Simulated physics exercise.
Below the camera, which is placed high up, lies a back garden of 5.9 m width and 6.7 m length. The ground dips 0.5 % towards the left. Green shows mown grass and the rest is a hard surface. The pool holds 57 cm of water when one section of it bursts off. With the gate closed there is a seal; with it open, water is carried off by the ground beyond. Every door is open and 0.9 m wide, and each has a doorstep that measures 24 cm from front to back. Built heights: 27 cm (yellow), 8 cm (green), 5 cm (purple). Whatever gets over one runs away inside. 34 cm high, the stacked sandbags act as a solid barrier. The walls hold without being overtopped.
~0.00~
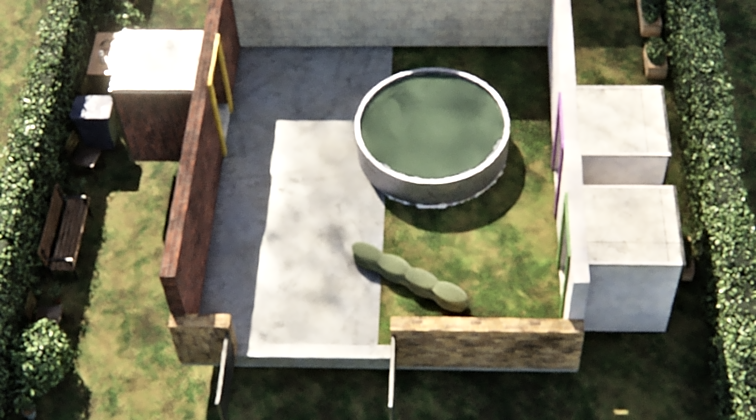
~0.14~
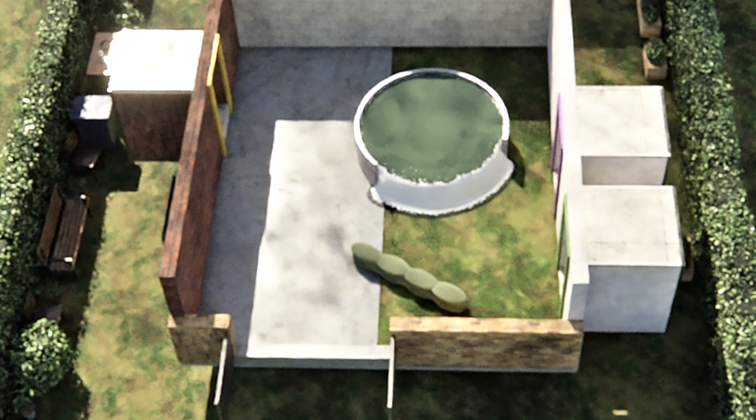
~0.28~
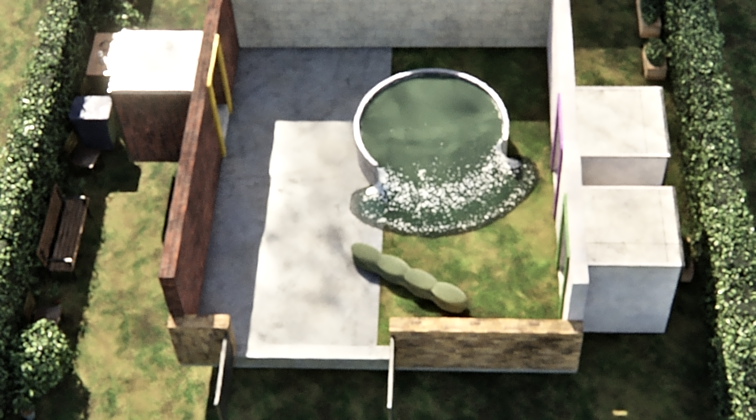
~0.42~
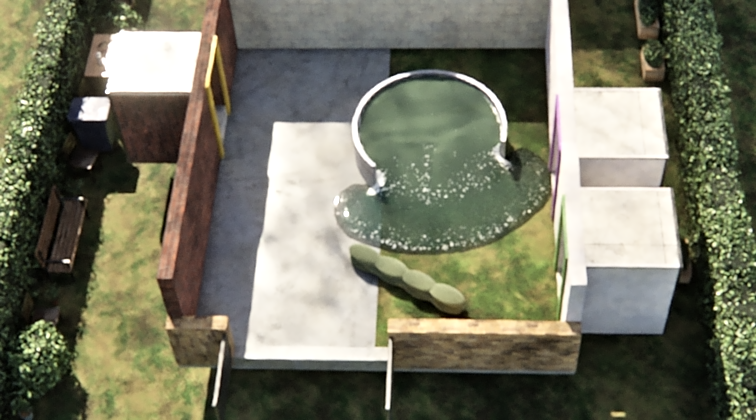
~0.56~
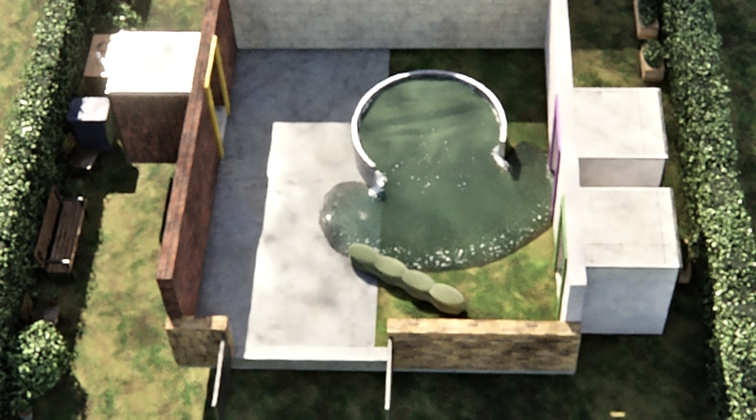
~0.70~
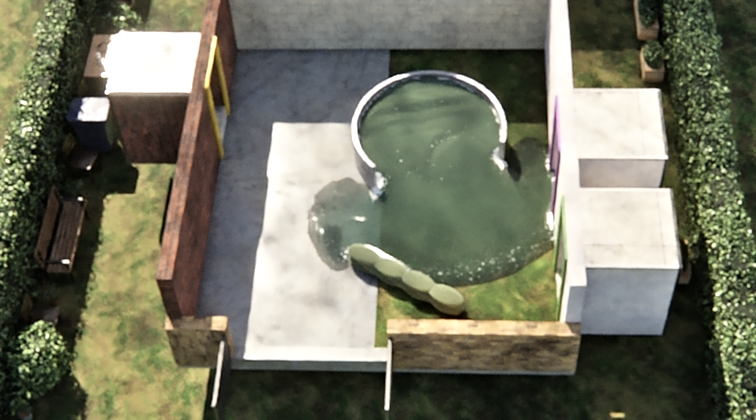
Round garden pool bursting open at the front, water pouring over grass and paving, spreading around sandbags and reaching the purple door.
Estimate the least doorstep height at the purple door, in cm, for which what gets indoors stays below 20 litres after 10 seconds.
Close to 16 cm is just enough.
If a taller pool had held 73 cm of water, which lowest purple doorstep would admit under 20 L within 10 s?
Then roughly 22 cm.
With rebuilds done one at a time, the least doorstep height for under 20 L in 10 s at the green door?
Green door - some 26 centimetres.
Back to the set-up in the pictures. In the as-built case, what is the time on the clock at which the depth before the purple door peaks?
Roughly at 4.5 s.
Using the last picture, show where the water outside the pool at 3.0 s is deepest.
(518, 330).
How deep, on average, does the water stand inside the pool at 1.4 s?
Close to 32 cm deep on average.
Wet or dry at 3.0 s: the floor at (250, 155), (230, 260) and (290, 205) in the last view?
Untouched; soaked; soaked.
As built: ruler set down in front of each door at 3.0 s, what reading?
Lab note, cm: Yellow 0; green 28; purple 10.
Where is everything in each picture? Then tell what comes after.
The pool at (432, 126) is whole and still, 57 cm deep; the purple door at (559, 153) is dry, in the first frame.
The front is at (512, 174), 0.3 m from the gap at (450, 196); 0.5 m2 of floor is wet, 57 cm left at the back, in the second frame.
Water pours out at (449, 198) and has run 0.7 m, to (527, 193); about 10 cm deep outside, 57 cm at the back, in the third frame.
The gap is at (447, 200), the front 1.0 m out at (543, 203); the back of the pool holds 57 cm, in the fourth frame.
Water pours out at (447, 200) and has run 1.4 m, to (344, 252); about 7 cm deep outside, 57 cm at the back, in the fifth frame.
The gap is at (447, 201), the front 1.7 m out at (332, 264); the back of the pool holds 55 cm; water is at the purple door at (556, 156), in the sixth frame.
After 1.4 s water covers 30 % of the floor, deepest (30 cm) near (397, 265); 11 cm at the purple door, 49 litres in over its 5 cm doorstep.
After 3.0 s water covers 50 % of the floor, deepest (32 cm) near (518, 330); 10 cm at the purple door, 103 litres in over its 5 cm doorstep.
After 10.0 s water covers 95 % of the floor, deepest (10 cm) near (234, 77); 6 cm at the purple door, 193 litres in over its 5 cm doorstep.
At the purple door as built, the water arrived by 0.5 s and peaked near 12 cm at 4.4 s.
Run again over the same 10 s with other heights there, 34 litres in over 13.5 cm, 8 litres over 18.5 cm. The limit of 20 litres is kept from about 16 cm up.
